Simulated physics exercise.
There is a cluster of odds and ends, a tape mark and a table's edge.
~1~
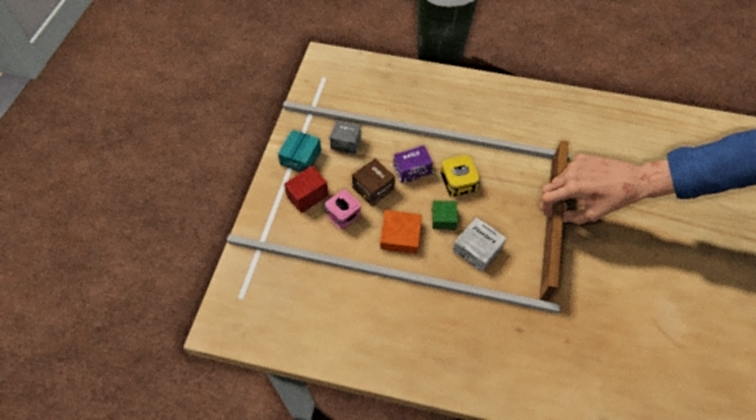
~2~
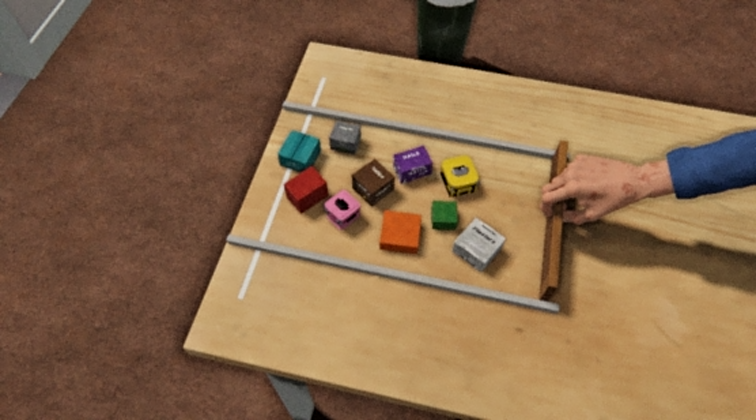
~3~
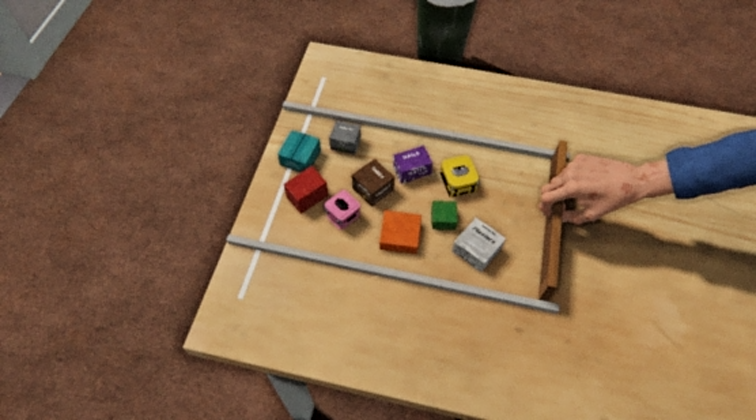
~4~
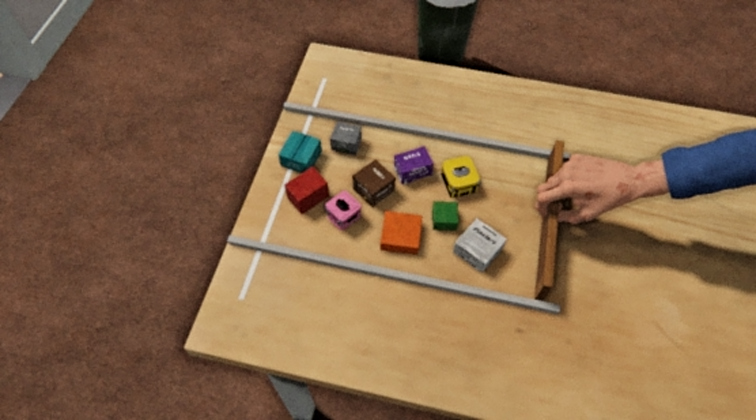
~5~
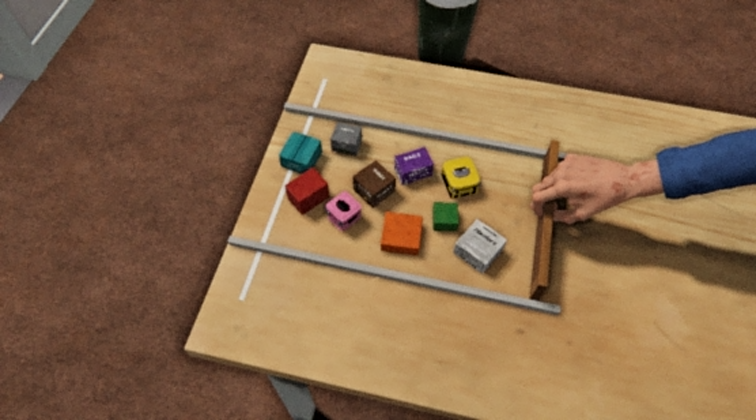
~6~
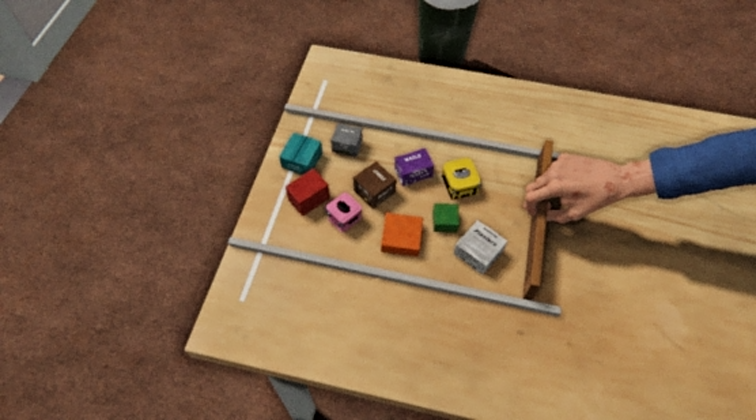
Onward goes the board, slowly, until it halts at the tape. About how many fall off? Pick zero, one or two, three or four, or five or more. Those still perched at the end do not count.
Five or more fall off.
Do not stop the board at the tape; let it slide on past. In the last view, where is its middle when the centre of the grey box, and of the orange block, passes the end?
The middle sits near (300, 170) for the first and near (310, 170) for the other.
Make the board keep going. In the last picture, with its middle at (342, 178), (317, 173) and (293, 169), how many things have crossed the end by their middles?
Going through the three places, I get 0, 3 and 7.
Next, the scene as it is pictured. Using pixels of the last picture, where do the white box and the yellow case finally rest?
(255, 210) and (286, 140), roughly.
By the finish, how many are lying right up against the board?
In contact: 3.
Soon after, none off yet; turquoise box at rest near (301, 154); red block at rest near (308, 193); grey box at rest near (347, 141).
Then, none off yet; turquoise box at rest near (301, 154); red block moved about its own width near (288, 182); grey box moved about its own width near (324, 130).
At rest, the number that fall off is five or more; fallen, orange block, purple box, brown box, pink case, grey box, red block and turquoise box.
